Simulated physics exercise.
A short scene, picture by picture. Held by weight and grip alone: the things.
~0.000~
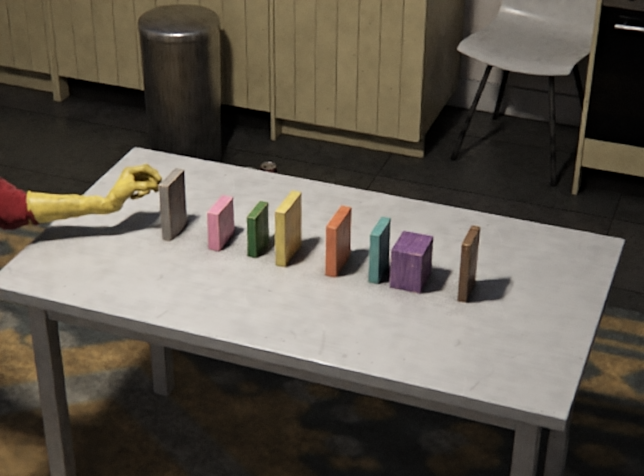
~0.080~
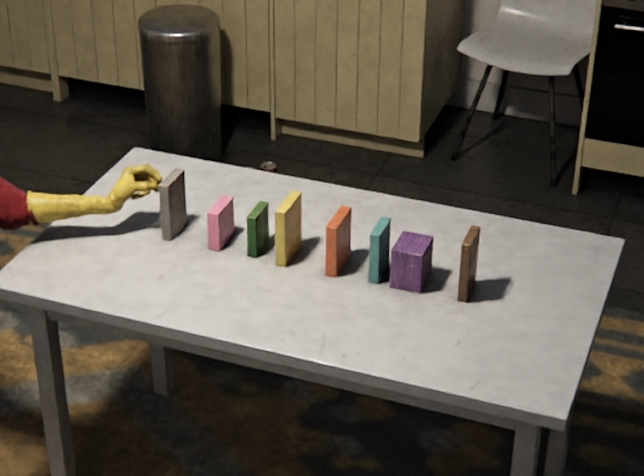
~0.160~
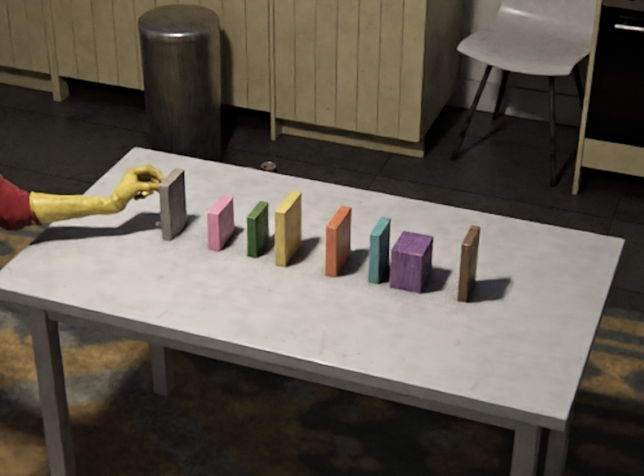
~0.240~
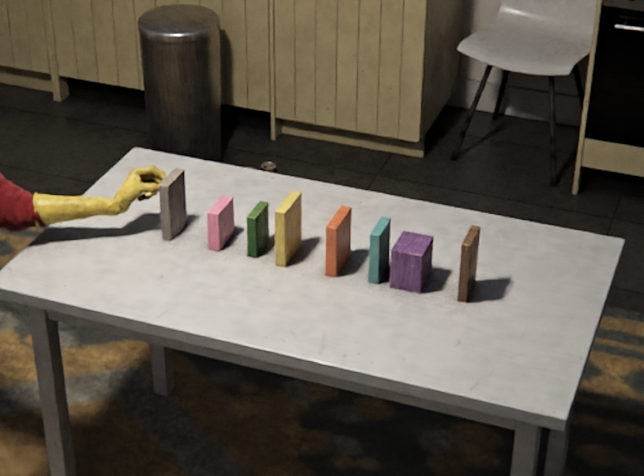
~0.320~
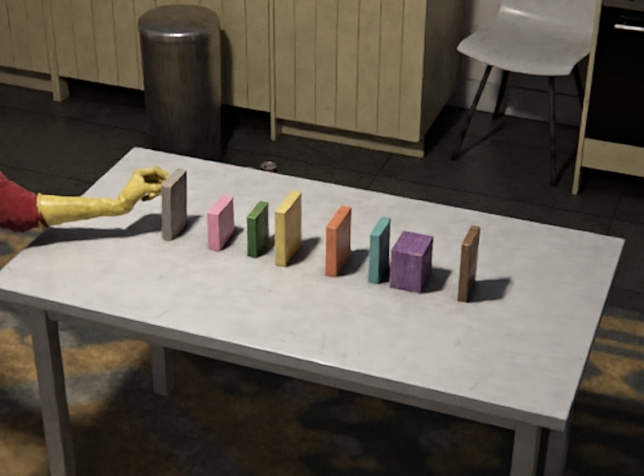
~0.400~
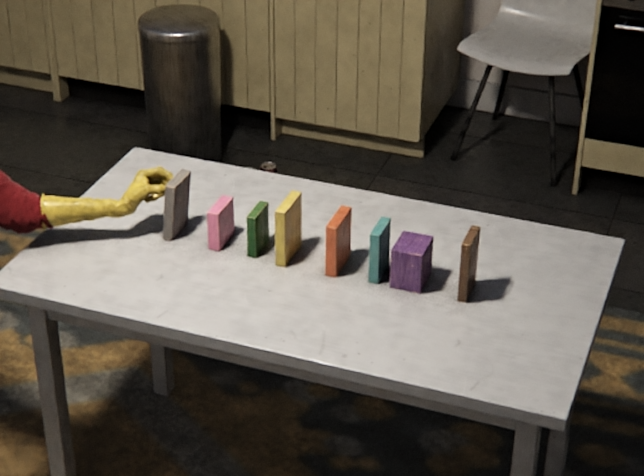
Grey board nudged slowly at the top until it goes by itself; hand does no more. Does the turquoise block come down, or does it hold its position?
It holds its balance.
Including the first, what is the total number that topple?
5 in total.
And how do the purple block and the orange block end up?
The purple block stays up, while the orange block tumbles.
By 1.00 s, grey board 73° over; pink block tilted by 66°; green block tilted by 33°; yellow block tilted by 9°.
By 1.30 s, grey board 76° over; turquoise block tilted by 4° near (394, 253); yellow block tilted by 72°; green block tilted by 70°.
When it is over (3.7 s), lying over on the table, pink block, yellow block, green block and orange block; moved from the start, turquoise block; purple block as before. End places, in pixels of the last picture, turquoise block near (402, 254).
